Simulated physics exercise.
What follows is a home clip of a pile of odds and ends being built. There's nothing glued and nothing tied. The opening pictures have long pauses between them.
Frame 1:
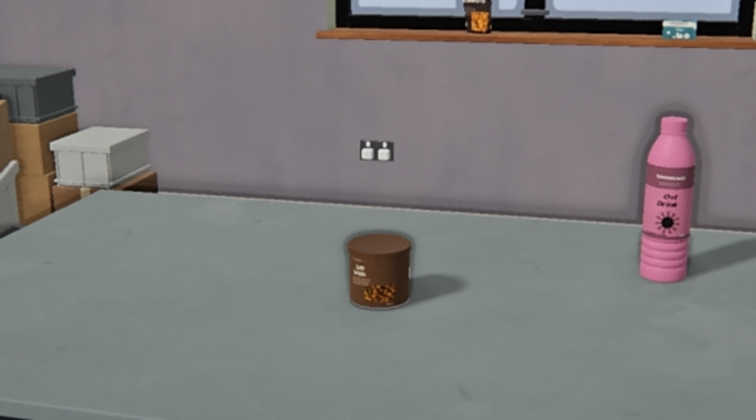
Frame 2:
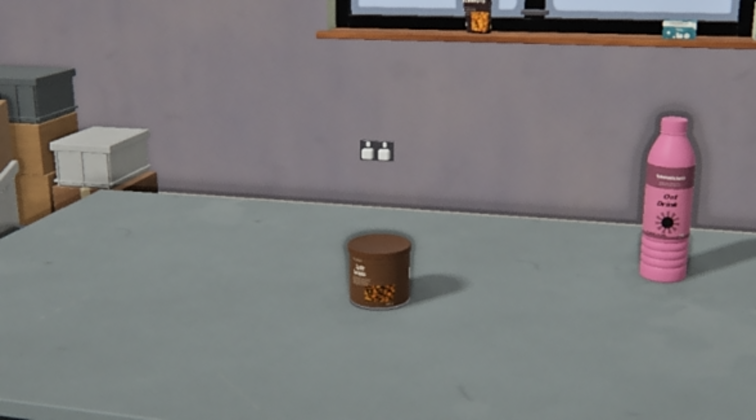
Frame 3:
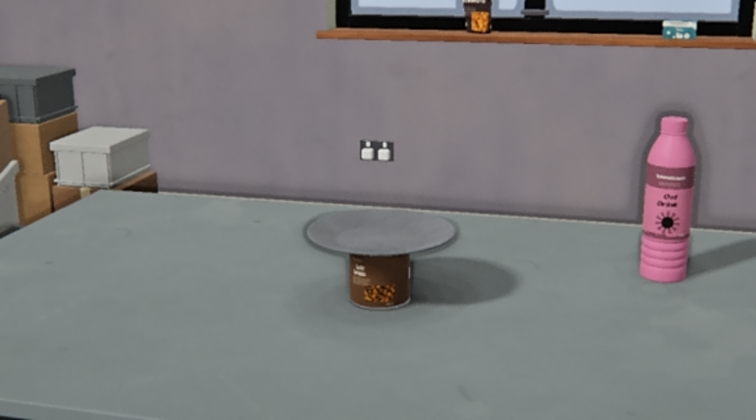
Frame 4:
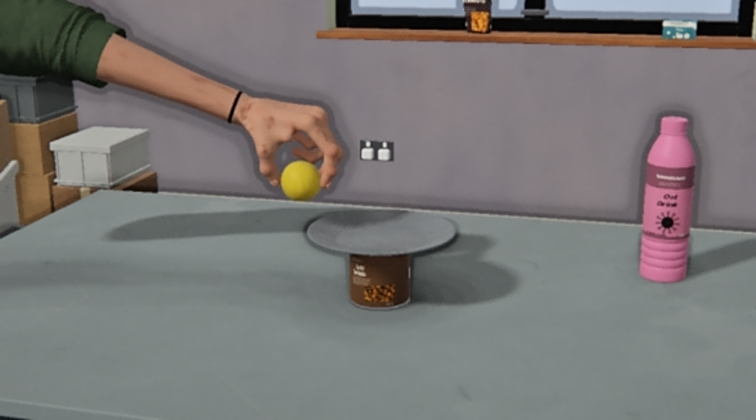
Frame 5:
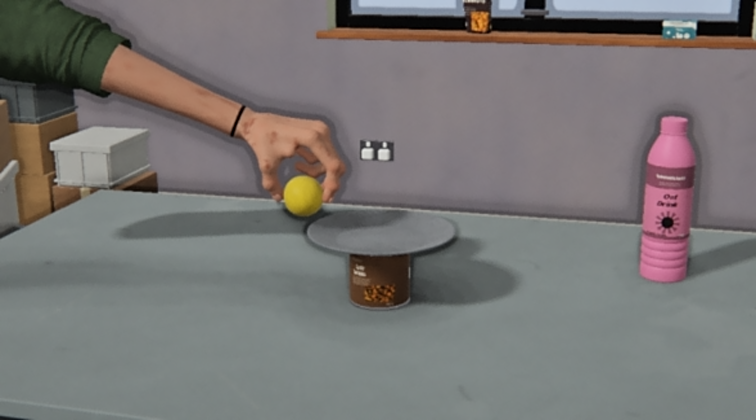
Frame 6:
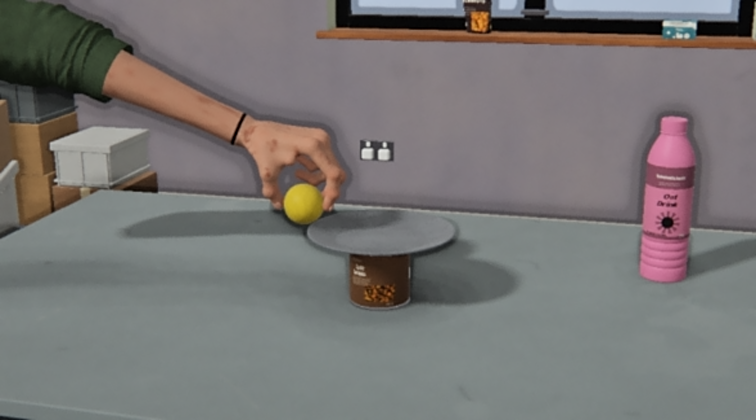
A hand lowers a yellow lemon onto the left edge of the grey plate.
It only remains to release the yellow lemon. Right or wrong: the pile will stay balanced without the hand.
Wrong.
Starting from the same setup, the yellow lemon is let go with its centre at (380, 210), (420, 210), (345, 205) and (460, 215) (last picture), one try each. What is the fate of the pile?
Well, the first time it stays intact, the second time it stays intact, the third time it stays intact, and the fourth time it tips over.
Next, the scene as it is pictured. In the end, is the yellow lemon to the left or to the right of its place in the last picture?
That would be the viewer's left.
Then, 0.30 s after the last picture, yellow lemon now fallen.
Then, 0.40 s after the last picture, things are still on the move.
At rest, fallen, yellow lemon; the other 3 in place. Seen from the same camera at the end, yellow lemon near (267, 269). The pile comes apart.
